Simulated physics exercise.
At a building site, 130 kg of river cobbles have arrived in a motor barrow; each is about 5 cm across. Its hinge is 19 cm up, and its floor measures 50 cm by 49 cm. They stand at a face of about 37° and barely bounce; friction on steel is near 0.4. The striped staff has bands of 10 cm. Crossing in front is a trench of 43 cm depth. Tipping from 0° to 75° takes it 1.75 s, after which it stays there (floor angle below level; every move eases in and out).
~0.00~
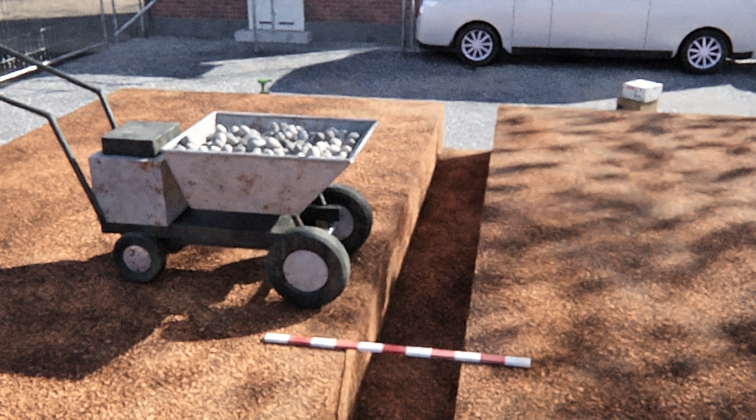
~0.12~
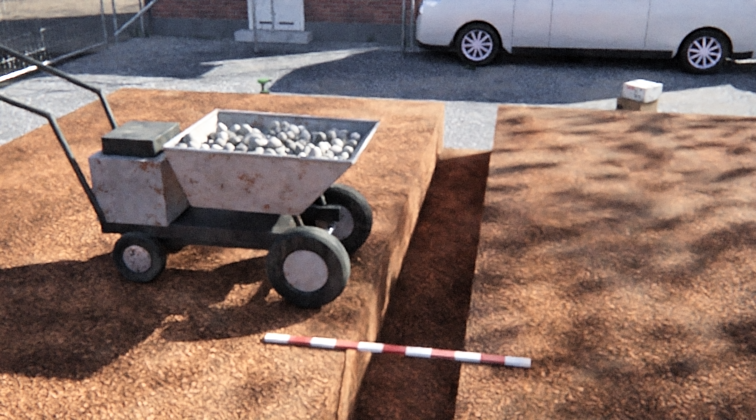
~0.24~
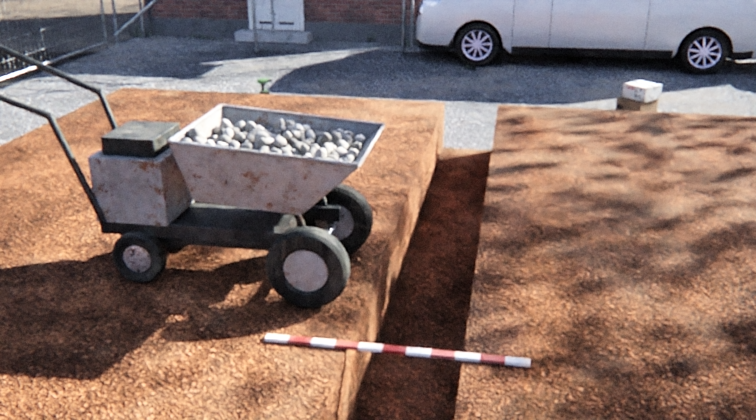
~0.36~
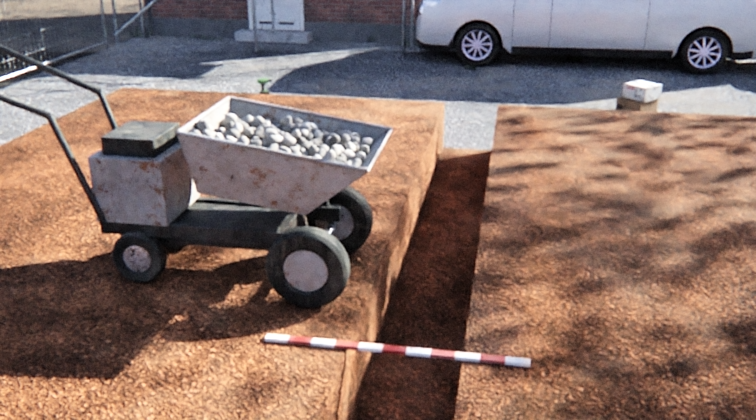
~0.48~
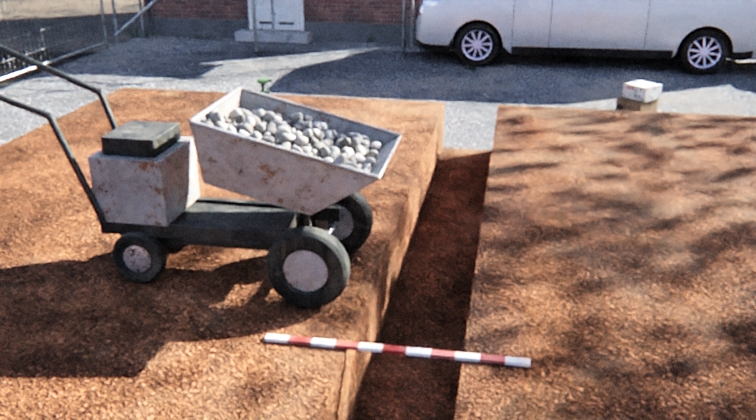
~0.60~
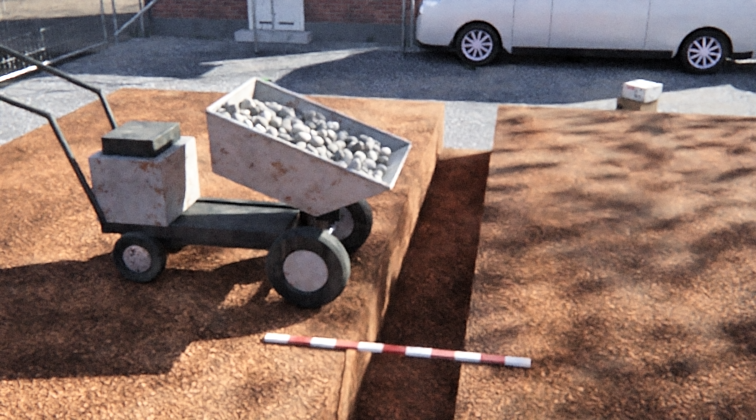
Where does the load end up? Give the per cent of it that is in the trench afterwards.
Some 57 per cent of it.
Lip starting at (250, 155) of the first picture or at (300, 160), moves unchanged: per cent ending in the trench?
90 and 100 %.
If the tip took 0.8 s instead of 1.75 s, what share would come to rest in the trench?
I'd put it at roughly 45 per cent.
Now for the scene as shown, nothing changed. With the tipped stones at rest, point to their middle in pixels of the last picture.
Their middle lands near (463, 345).
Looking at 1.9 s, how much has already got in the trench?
Around 35 per cent of it.
After 1.3 s the floor is at 63°; 95 % in the skip, 5 % in the trench; the foremost stones are at (469, 278).
After 1.9 s the floor is at 75°; 28 % in the skip, 34 % in the trench, 37 % past the trench; the foremost stones are at (609, 287).
After 2.2 s the floor is at 75°; 6 % in the skip, 49 % in the trench, 45 % past the trench; the foremost stones are at (662, 294).
After 4.2 s the floor is at 75°; 0 % in the skip, 57 % in the trench, 43 % past the trench; the foremost stones are at (678, 299).
